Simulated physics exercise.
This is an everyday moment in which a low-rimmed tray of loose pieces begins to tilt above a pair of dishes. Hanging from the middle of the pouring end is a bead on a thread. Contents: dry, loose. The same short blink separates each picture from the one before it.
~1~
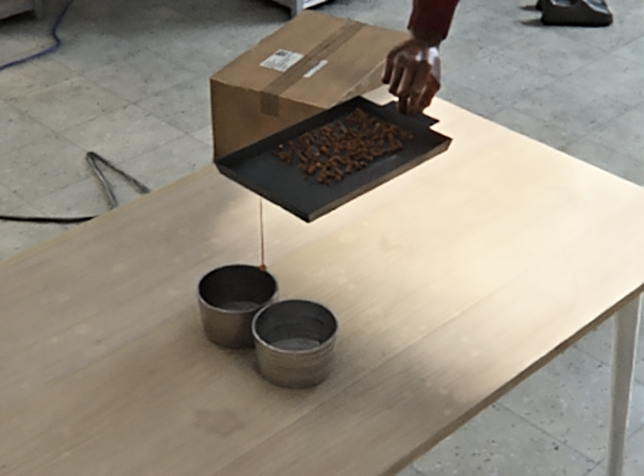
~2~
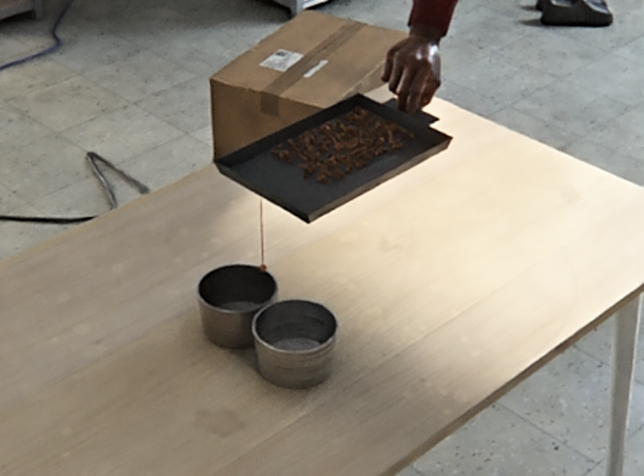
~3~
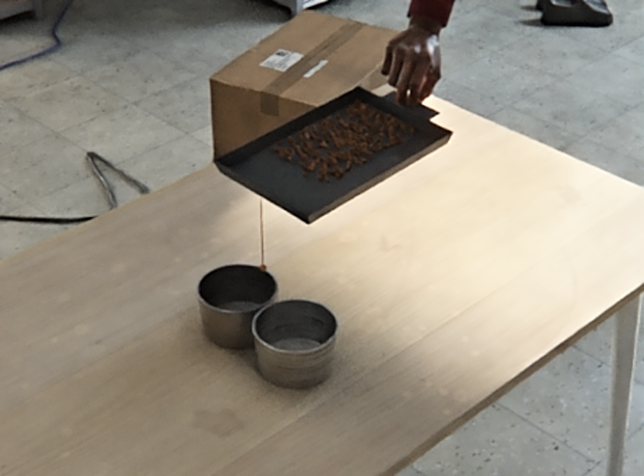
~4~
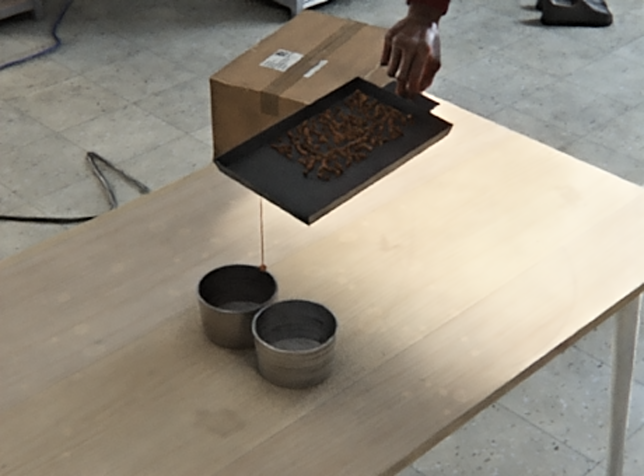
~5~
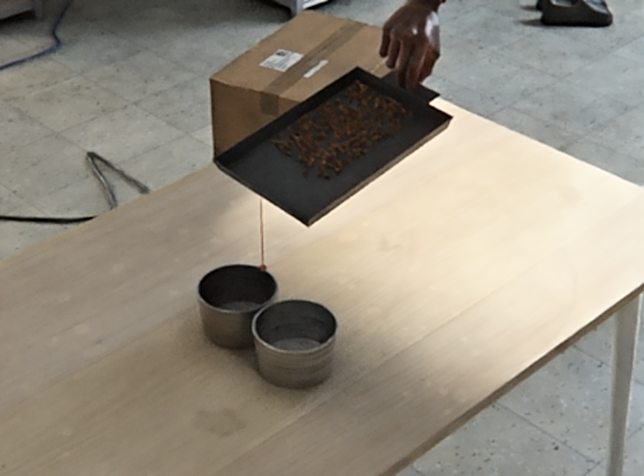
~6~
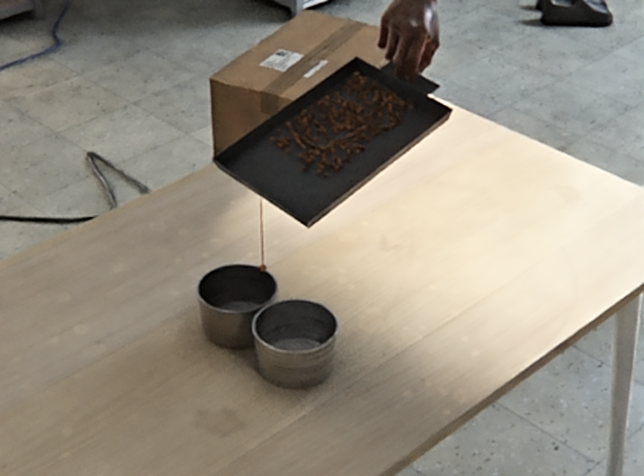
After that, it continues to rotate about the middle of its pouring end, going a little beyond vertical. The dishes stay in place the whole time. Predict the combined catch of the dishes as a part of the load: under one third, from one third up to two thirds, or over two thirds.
Predicted combined catch: Over two thirds.
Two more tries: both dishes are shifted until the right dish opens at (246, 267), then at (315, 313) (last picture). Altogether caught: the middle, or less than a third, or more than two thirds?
On the first try the answer is less than a third, and on the second it is more than two thirds.
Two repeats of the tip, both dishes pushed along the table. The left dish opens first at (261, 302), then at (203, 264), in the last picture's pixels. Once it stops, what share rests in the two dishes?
70 %, then 40 %.
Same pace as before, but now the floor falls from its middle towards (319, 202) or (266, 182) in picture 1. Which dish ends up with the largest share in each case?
The first try favours the rightmost dish, the second the leftmost dish.
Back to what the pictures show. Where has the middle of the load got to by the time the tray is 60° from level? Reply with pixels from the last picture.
Near (298, 218).
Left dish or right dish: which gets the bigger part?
The one on the right.
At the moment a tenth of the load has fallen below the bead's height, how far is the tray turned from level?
Close to 55° of tilt at that moment.
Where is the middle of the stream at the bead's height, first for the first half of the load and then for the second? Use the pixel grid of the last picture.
The first part at (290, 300); the rest at (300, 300).
Soon after the last picture, tray tipped steeply; most on the tray; about a quarter in the right dish; a small part in the air.
A little later, tray tipped past a quarter turn; a small part on the tray; about two thirds in the right dish; a stray few in the left dish; a stray few outside both; about a quarter in the air.
Later still, tray tipped past a quarter turn; nearly all in the right dish; a small part in the left dish; a stray few outside both.
At rest, tray tipped past a quarter turn; nearly all in the right dish; a small part in the left dish; a stray few outside both.
